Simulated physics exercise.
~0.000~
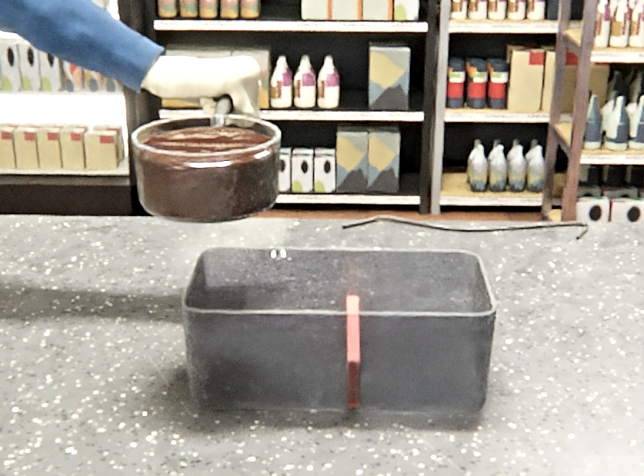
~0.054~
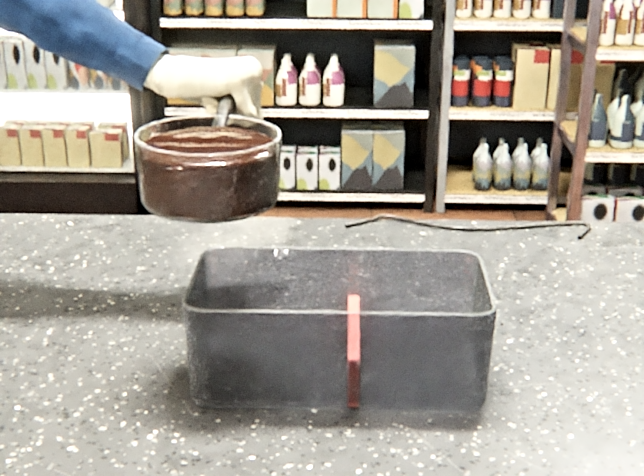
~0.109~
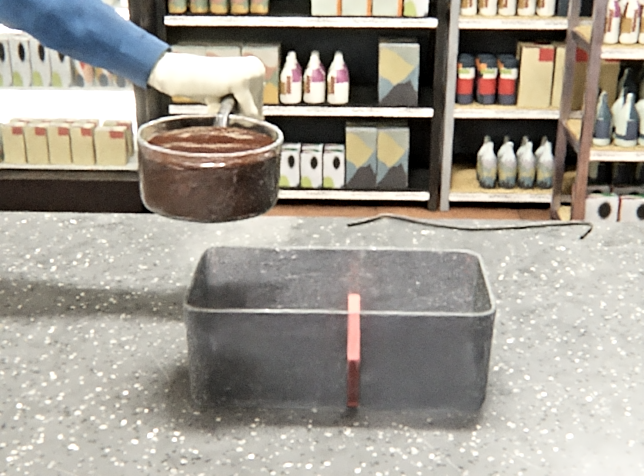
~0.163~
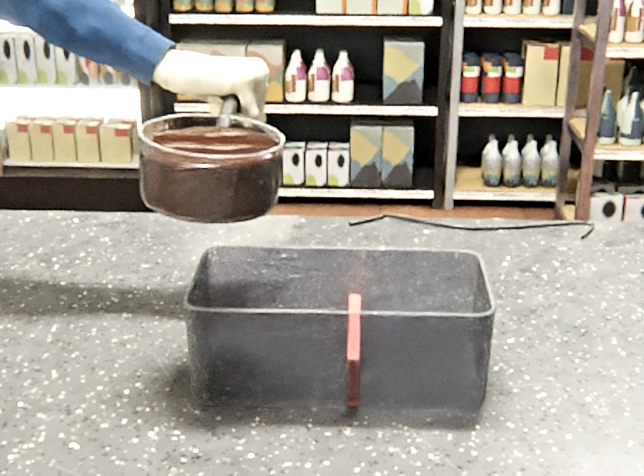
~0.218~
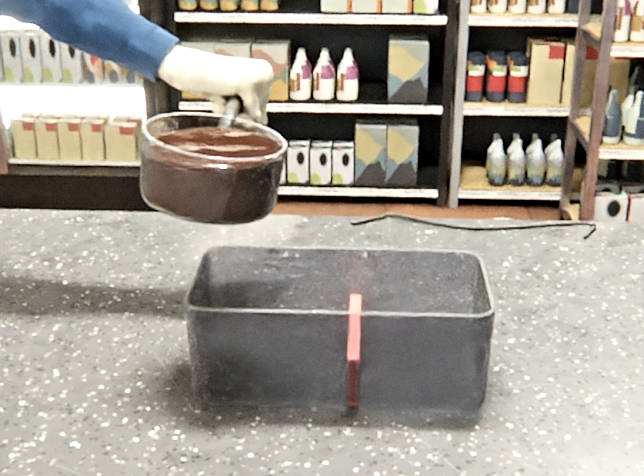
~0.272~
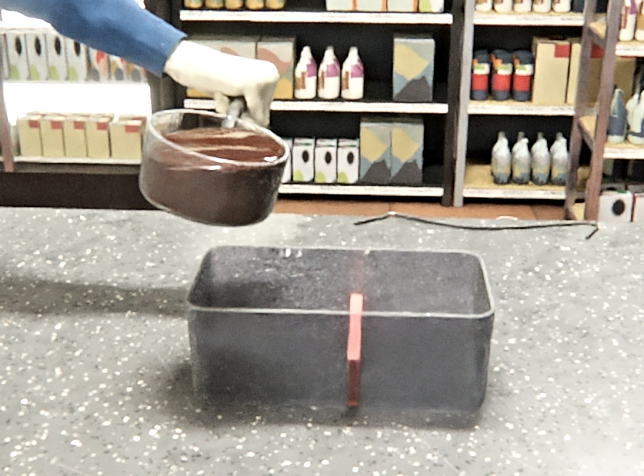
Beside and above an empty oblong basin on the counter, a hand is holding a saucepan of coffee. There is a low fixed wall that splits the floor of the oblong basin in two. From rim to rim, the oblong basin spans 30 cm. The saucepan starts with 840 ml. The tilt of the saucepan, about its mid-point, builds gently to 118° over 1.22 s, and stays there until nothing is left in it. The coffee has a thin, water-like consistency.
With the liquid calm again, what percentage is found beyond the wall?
Beyond the wall there is roughly 29 percent.
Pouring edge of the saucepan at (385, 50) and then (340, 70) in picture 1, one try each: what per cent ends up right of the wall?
About 80 %, then about 85 %.
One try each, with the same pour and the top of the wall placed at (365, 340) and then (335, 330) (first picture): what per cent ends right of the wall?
First try about 15 %, second try about 55 %.
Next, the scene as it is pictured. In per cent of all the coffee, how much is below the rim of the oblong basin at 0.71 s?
26 %, roughly.
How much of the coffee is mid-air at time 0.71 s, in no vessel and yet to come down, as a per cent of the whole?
32 per cent.
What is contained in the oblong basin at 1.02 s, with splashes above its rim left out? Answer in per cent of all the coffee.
Around 90 parts in a hundred.
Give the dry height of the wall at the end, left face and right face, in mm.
Left 30 mm, right 42 mm.
After 0.71 s the tilt is 73° and 41 per cent is still to pour, 14 is left of the wall and 13 right of it.
After 1.02 s the tilt is 111° and 4 per cent is still to pour, 61 is left of the wall and 29 right of it.
After 1.36 s the tilt is 118° and 0 per cent is still to pour, 69 is left of the wall and 29 right of it.
After 1.72 s the tilt is 118° and 0 per cent is still to pour, 69 is left of the wall and 29 right of it.
In the end 69 per cent lies left of the wall, 29 right of it and 2 outside.
